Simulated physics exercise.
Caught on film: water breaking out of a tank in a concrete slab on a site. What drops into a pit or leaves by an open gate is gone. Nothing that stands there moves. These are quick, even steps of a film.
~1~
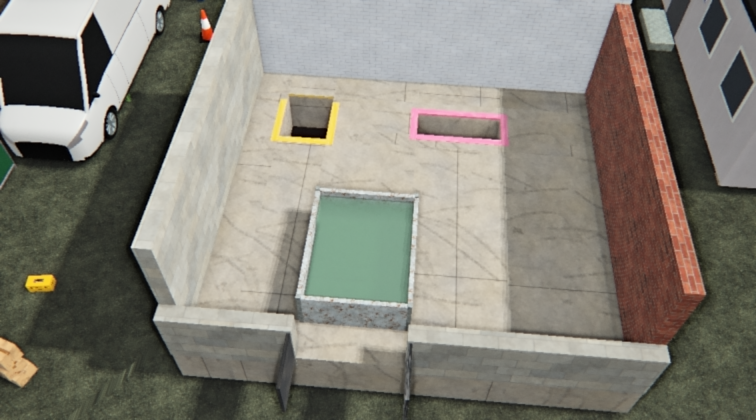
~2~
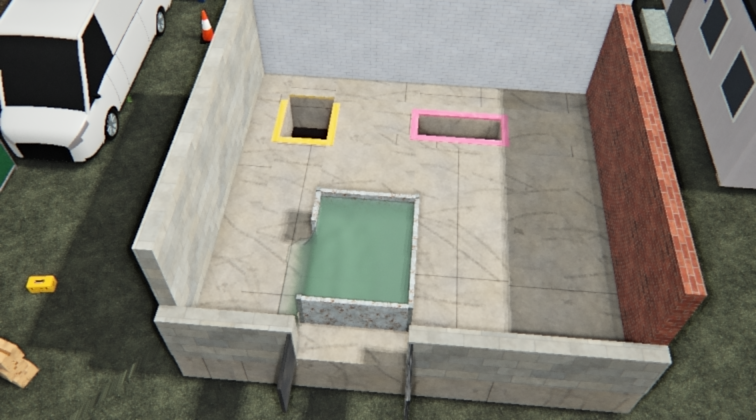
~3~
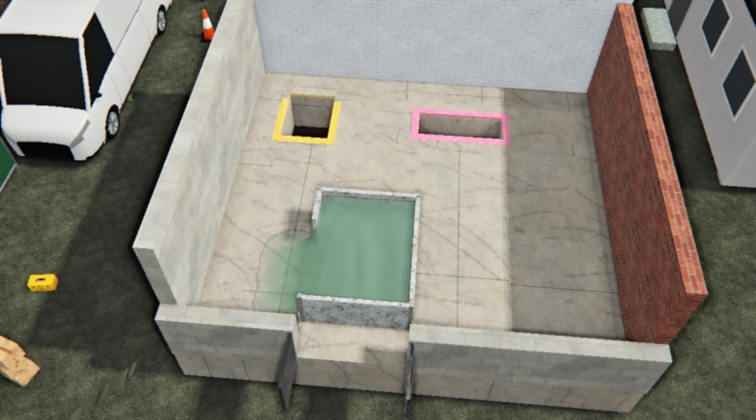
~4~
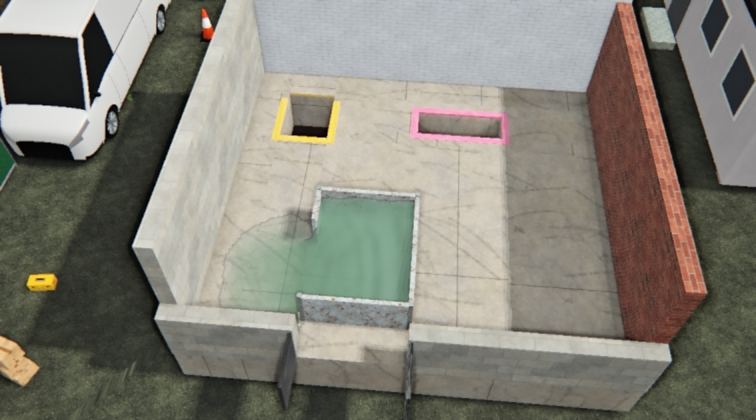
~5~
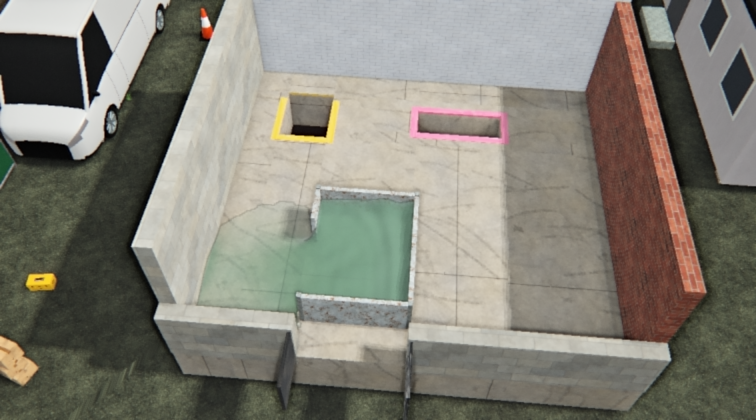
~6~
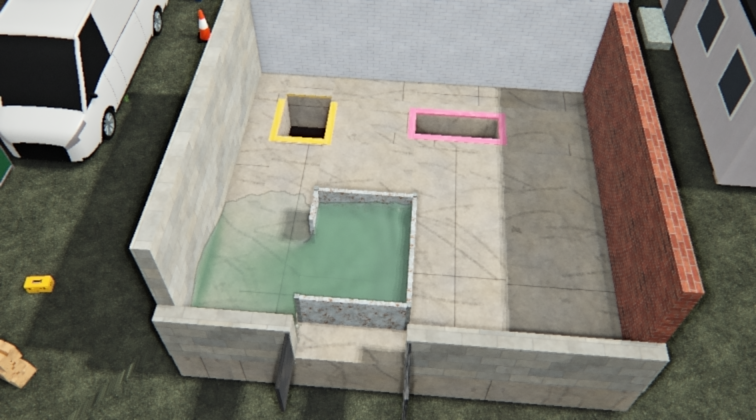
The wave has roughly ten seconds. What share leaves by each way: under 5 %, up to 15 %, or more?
The gate takes from 5 to 15 %; the yellow pit takes above 15 %; the pink pit takes from 5 to 15 %.
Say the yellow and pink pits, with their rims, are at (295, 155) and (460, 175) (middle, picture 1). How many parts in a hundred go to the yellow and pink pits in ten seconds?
Per cent: Yellow 40, pink 4.
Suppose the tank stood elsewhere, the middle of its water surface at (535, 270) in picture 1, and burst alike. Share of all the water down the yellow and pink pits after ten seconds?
Parts in a hundred: Yellow 20, pink 4.
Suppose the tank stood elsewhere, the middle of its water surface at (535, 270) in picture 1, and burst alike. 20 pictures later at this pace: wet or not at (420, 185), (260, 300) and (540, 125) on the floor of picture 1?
As listed: Not flooded, wet, no water.
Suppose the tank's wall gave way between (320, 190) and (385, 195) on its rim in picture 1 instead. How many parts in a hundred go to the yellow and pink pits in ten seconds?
In per cent: Yellow 40, pink 20.
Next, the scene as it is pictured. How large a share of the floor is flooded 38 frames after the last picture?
Some 50 per cent.
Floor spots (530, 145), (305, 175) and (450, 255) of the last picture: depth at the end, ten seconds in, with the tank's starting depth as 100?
About 0, 6 and 0 per cent.
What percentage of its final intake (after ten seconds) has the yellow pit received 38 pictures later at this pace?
I make it 70 per cent.
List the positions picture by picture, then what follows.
The tank at (361, 247) is whole and still, in the first picture.
Water pours out at (311, 273) and has run to a hidden place, in the second picture.
Water pours out at (312, 273) and has run to (277, 239), in the third picture.
The front is at a hidden place, out from the gap at (311, 273), in the fourth picture.
Water pours out at (311, 273) and has run to a hidden place, in the fifth picture.
The front is at (224, 208), out from the gap at (309, 274), in the sixth picture.
A moment on, water covers 15 % of the floor; the gate 0 %, the yellow pit 0 %, the pink pit 0 %.
Next, water covers 25 % of the floor; the gate 0 %, the yellow pit 1 %, the pink pit 0 %.
Then, water covers 45 % of the floor; the gate 3 %, the yellow pit 9 %, the pink pit 0 %.
Later, water covers 50 % of the floor; the gate 7 %, the yellow pit 22 %, the pink pit 3 %.
In the end, water covers 60 % of the floor; the gate 9 %, the yellow pit 32 %, the pink pit 8 %.
